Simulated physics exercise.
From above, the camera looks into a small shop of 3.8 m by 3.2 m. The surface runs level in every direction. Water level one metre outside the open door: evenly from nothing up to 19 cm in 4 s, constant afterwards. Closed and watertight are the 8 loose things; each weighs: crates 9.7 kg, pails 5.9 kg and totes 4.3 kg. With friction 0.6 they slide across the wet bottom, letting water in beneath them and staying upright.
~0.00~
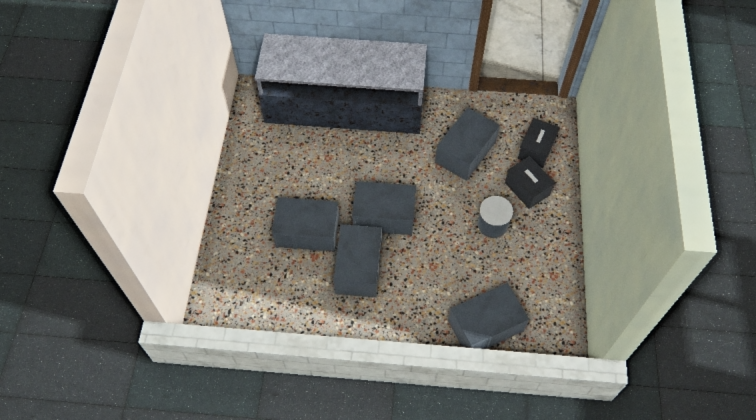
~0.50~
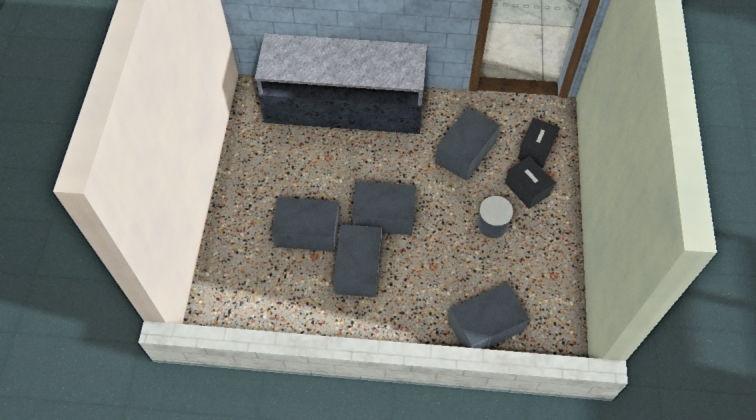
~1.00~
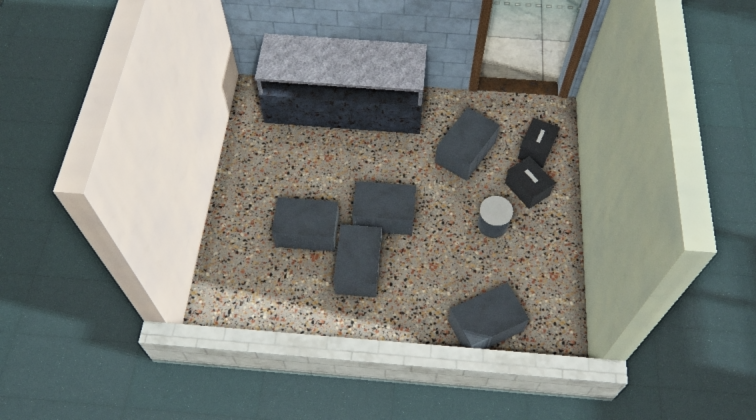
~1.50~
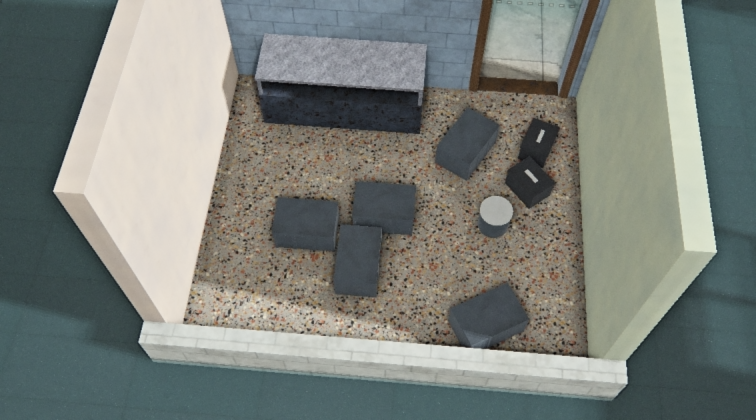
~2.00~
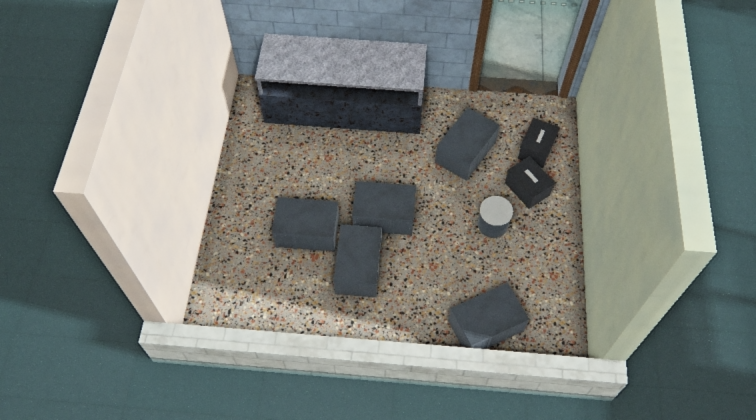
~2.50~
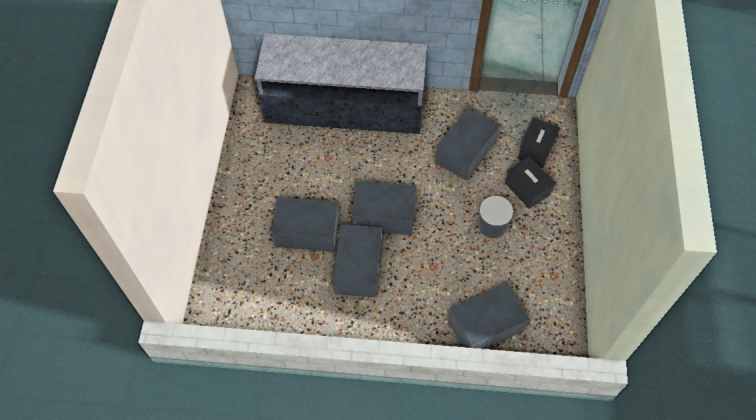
Water spreading over the dark ground outside a small open-topped room, reaching the doorway while the grey blocks inside stay still.
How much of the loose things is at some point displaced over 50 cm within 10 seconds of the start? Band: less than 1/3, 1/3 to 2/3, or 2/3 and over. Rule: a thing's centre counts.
Band: 2/3 and over.
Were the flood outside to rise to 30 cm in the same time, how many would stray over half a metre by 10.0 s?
Then the count would be 8.
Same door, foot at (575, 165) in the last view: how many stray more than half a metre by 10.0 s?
Then it comes to 6 of them.
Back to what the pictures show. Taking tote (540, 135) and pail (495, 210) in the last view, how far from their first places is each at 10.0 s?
First 150 cm, then 200 cm.
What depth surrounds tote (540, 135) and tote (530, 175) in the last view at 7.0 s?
About 14 and 10 cm.
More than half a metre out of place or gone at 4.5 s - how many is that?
By that time the total stands at 2.
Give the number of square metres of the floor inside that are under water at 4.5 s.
About 3.5 m2.
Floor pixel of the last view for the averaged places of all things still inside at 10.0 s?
(328, 249).
After 3.5 s 0 of 8 are over 50 cm from their spots; 0 afloat.
After 4.5 s 2 of 8 are over 50 cm from their spots; 1 afloat.
After 7.0 s 5 of 8 are over 50 cm from their spots; 3 afloat.
After 10.0 s 7 of 8 are over 50 cm from their spots, and 7 have been at some point; 7 afloat.
